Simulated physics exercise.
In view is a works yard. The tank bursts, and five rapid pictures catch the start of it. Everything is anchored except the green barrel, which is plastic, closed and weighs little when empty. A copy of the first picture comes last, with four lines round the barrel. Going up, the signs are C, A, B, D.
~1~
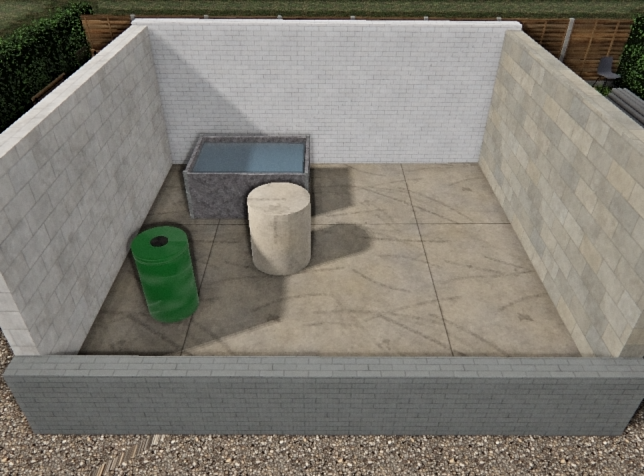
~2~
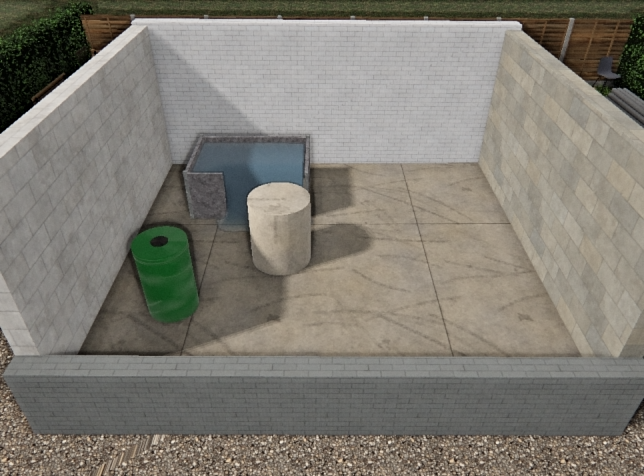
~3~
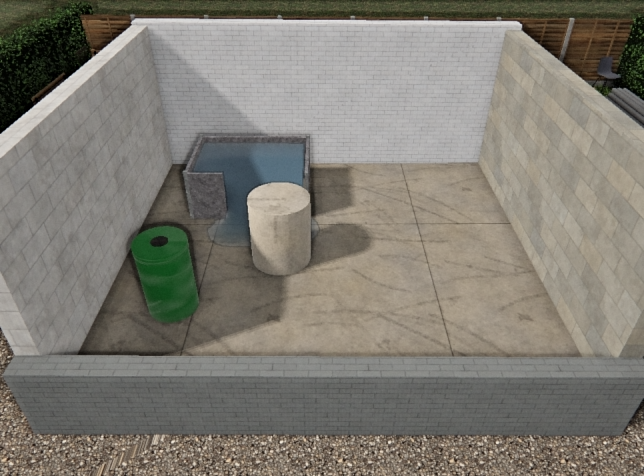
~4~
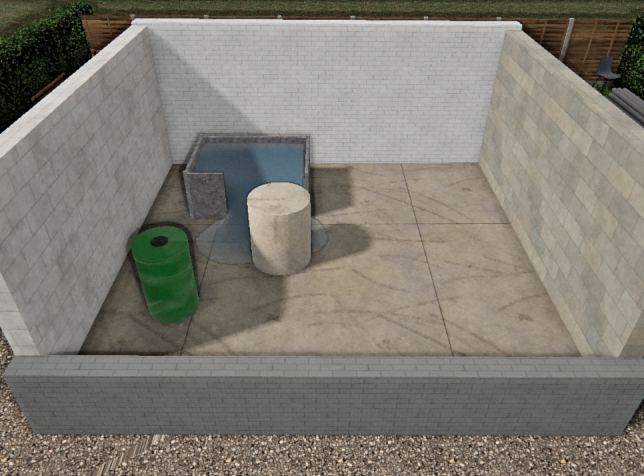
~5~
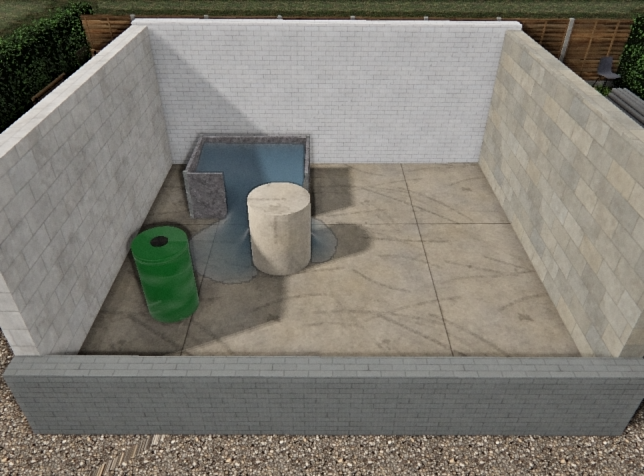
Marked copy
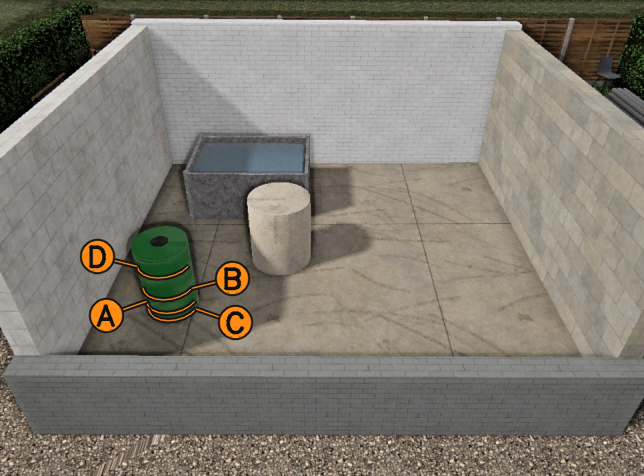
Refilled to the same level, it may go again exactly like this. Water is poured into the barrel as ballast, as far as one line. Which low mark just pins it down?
Choose B.
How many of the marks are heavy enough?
Two.
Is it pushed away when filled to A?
Yes.
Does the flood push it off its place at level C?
Yes, that goes wrong.
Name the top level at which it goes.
Here it is level A.
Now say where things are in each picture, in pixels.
Lid of the green barrel at (160, 242); tank full, its middle at (251, 159).
Water covers 2 % of the ground, mostly out of sight from here.
Water covers 4 % of the ground and is seen nearest the barrel at (219, 235).
Water covers 6 % of the ground and is seen nearest the barrel at (220, 248).
Lid of the green barrel at (160, 242); water covers 8 % of the ground and is seen nearest the barrel at (214, 274).
On the marked copy, A at (166, 313); B at (163, 299); C at (168, 320); D at (157, 278); from the bottom up C, A, B, D.
With A, it is pushed about its own width away.
With B, it does not move.
With C, it is pushed about twice its own width away.
With D, it does not move.
